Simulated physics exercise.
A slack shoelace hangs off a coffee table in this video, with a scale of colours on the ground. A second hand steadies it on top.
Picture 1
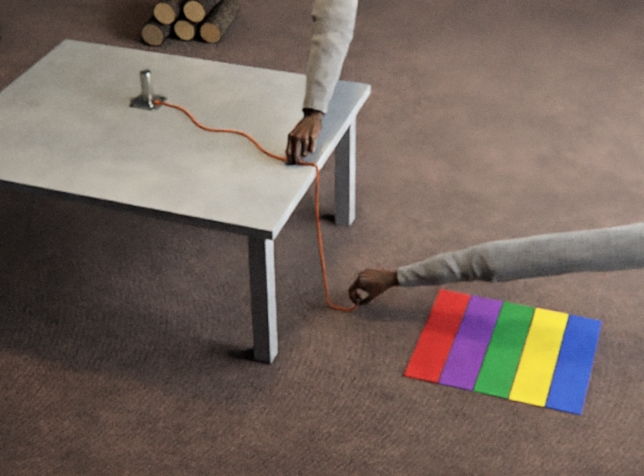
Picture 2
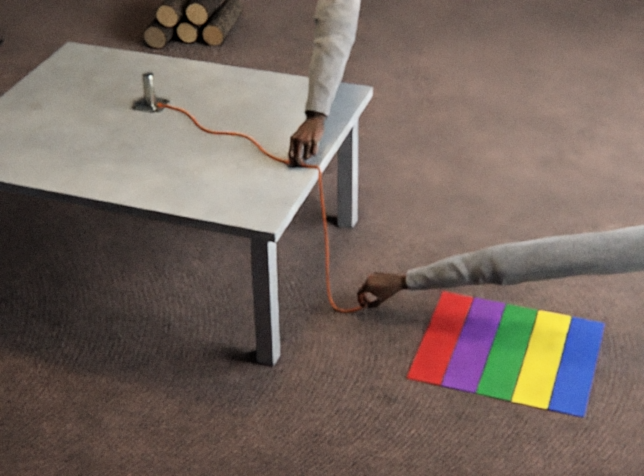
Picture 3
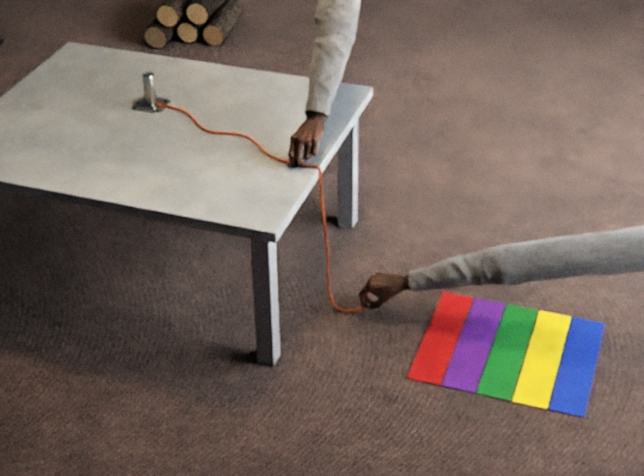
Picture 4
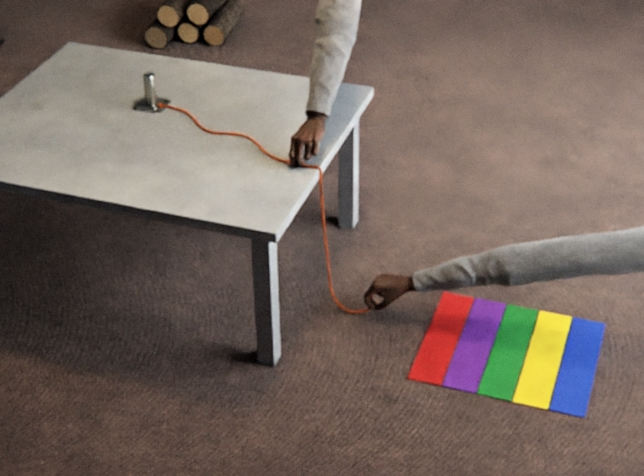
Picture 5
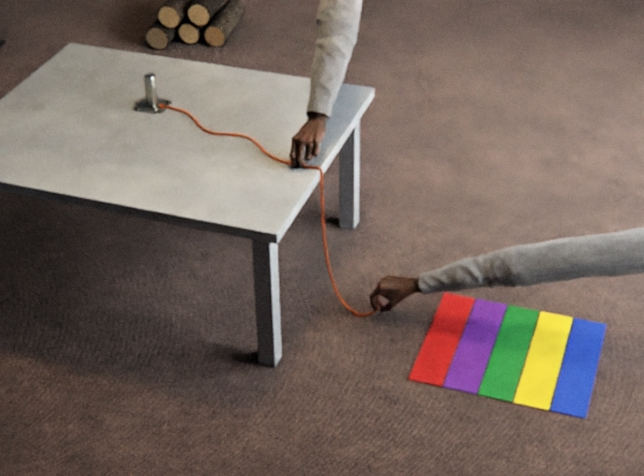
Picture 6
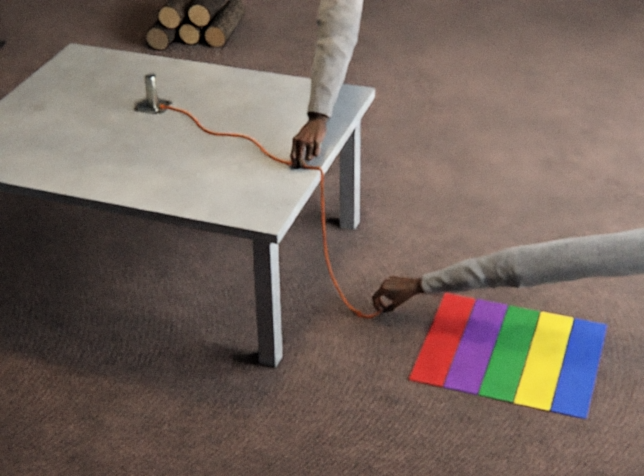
An orange cord trails from a small metal post across a pale grey table and hangs slackly over its edge, seen from above on brown carpet. One grey-sleeved hand presses the cord at the table's edge, another holds its low end beside red, purple, green, yellow and blue stripes, with logs behind. The lower hand draws the end slightly right, while the upper hand stays almost still.
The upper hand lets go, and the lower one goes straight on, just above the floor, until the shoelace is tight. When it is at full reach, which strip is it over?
It is over the purple strip.
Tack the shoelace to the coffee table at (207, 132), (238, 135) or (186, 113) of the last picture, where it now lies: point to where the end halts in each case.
Pixel spots, one per try: About (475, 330), (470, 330), (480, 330).
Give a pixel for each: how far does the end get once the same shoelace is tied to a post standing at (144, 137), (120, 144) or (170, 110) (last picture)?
About (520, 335), (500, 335) and (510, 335).
A little later, end near (413, 316); short of the strips.
Next, end near (456, 325); over red.
When it is tight, end near (482, 330); over purple. It gets as far as the purple strip.
